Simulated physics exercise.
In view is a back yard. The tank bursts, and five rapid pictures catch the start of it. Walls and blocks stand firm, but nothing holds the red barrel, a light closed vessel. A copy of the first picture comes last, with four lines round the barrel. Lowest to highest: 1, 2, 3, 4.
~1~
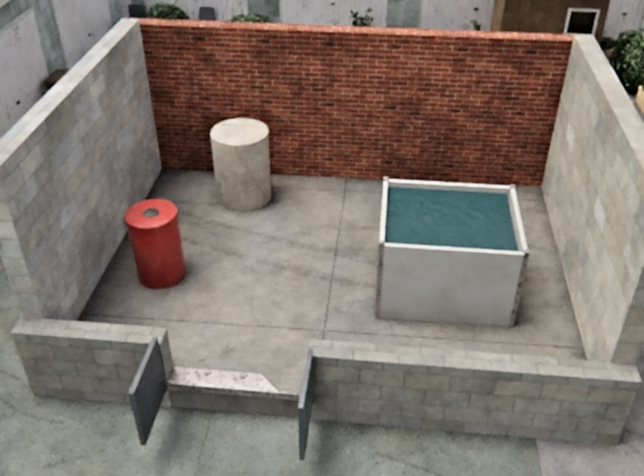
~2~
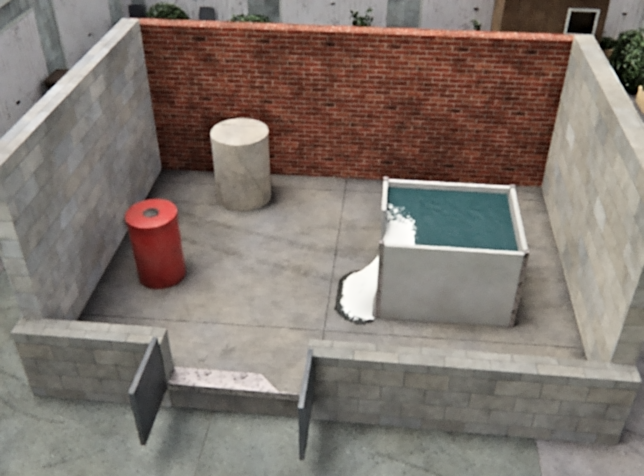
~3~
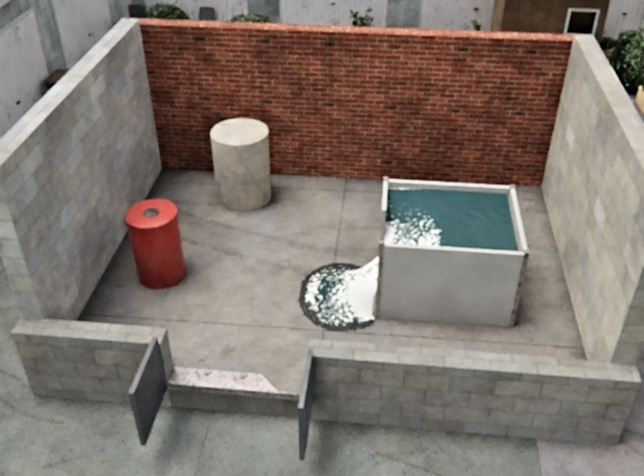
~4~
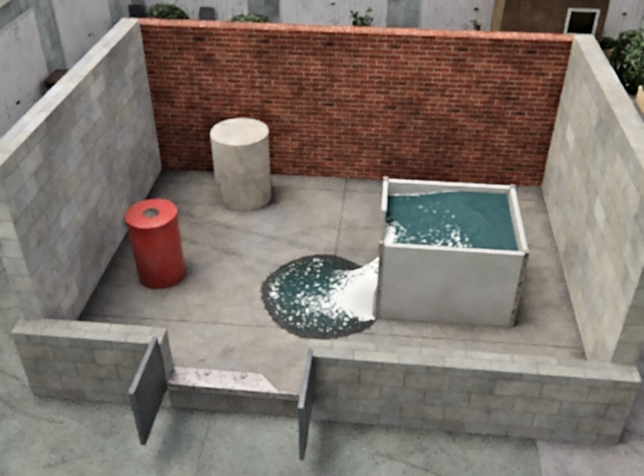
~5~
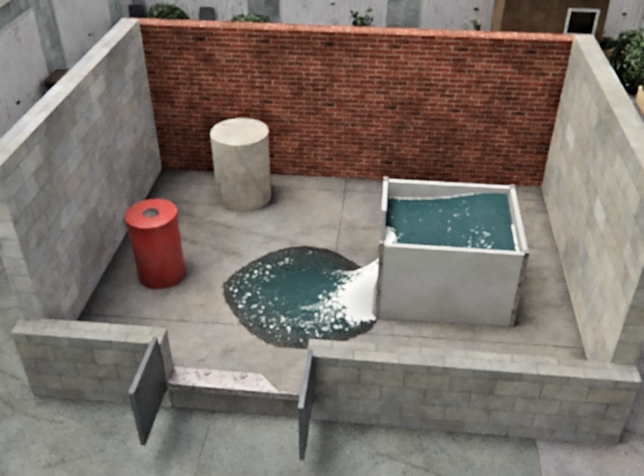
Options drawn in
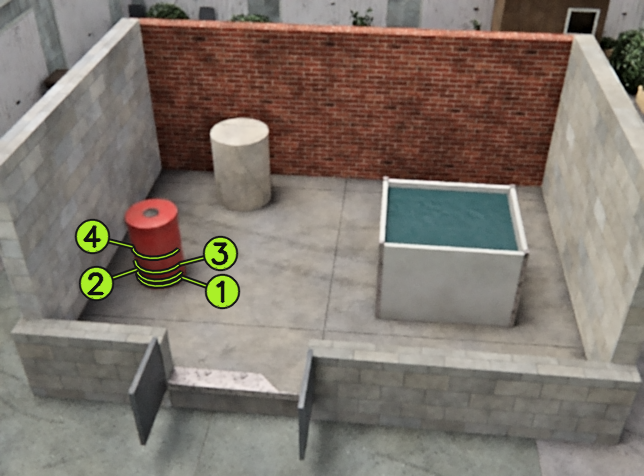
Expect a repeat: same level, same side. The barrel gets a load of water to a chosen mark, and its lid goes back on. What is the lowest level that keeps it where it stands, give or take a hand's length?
4 will do.
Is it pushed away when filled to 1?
Yes.
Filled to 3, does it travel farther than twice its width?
No.
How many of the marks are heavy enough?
One of them.
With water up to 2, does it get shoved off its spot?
Yes.
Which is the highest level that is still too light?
The answer is 3.
On the marked copy, 1 at (155, 286); 2 at (154, 281); 3 at (152, 272); 4 at (150, 258); from the bottom up 1, 2, 3, 4.
With 1, it is pushed about 4 times its own width away.
With 2, it is pushed about 4 times its own width away.
With 3, it is pushed about half its own width away.
With 4, it does not move.
